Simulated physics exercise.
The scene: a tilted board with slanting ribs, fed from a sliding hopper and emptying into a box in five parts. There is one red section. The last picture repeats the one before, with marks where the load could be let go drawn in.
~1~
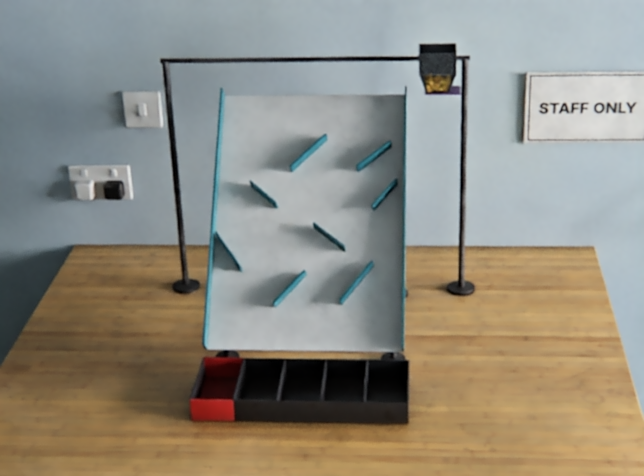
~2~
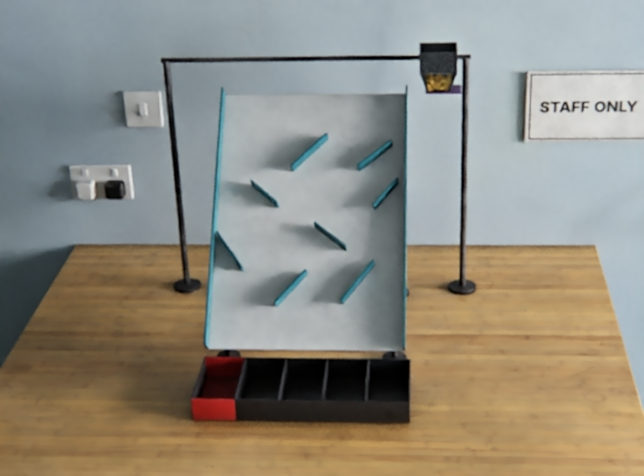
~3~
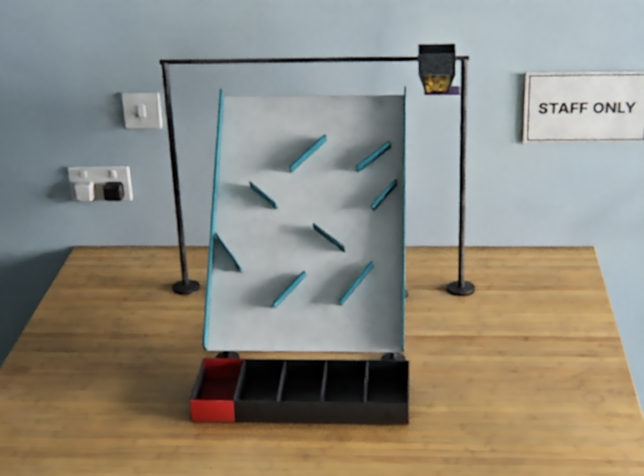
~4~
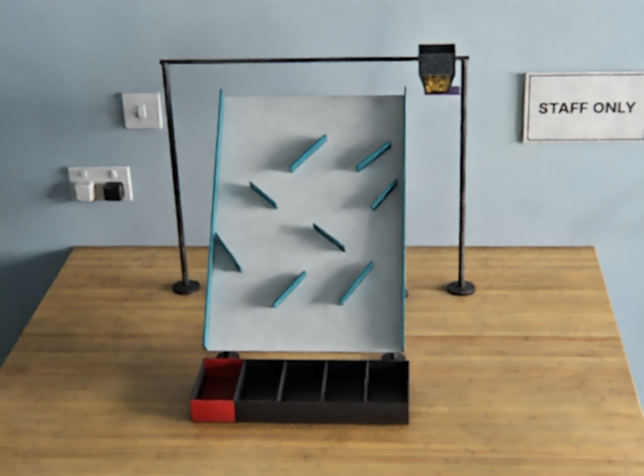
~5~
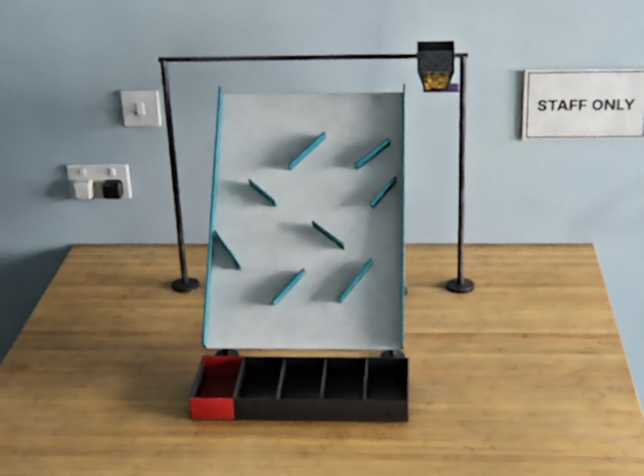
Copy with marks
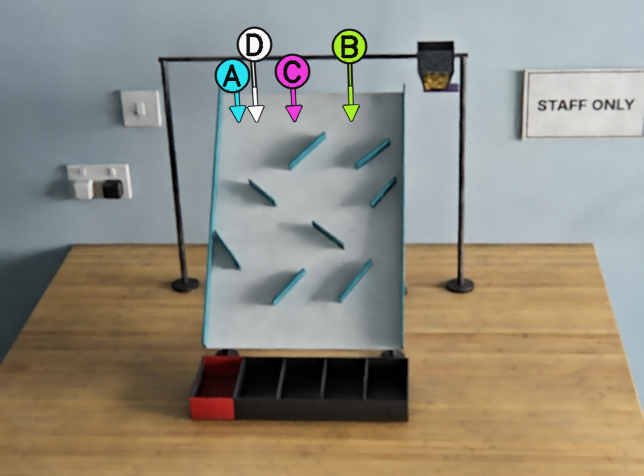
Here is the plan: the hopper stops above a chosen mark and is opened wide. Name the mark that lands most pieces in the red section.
The answer is mark C.
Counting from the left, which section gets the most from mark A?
The second from the left.
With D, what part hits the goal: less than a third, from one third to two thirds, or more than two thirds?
Less than a third.
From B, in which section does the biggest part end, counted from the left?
It is the third one.
On the marked copy, mark A meets the board at (238, 116); mark B meets the board at (351, 115); mark C meets the board at (294, 115); mark D meets the board at (256, 116).
With A, only a few in the red section, the bulk in other sections, a small share held on the board, a small share outside the box.
With B, only a few in the red section, all but a few in other sections, only a few outside the box.
With C, close to a third in the red section, close to half in other sections, a small share outside the box.
With D, a small share in the red section, the bulk in other sections, a small share outside the box.
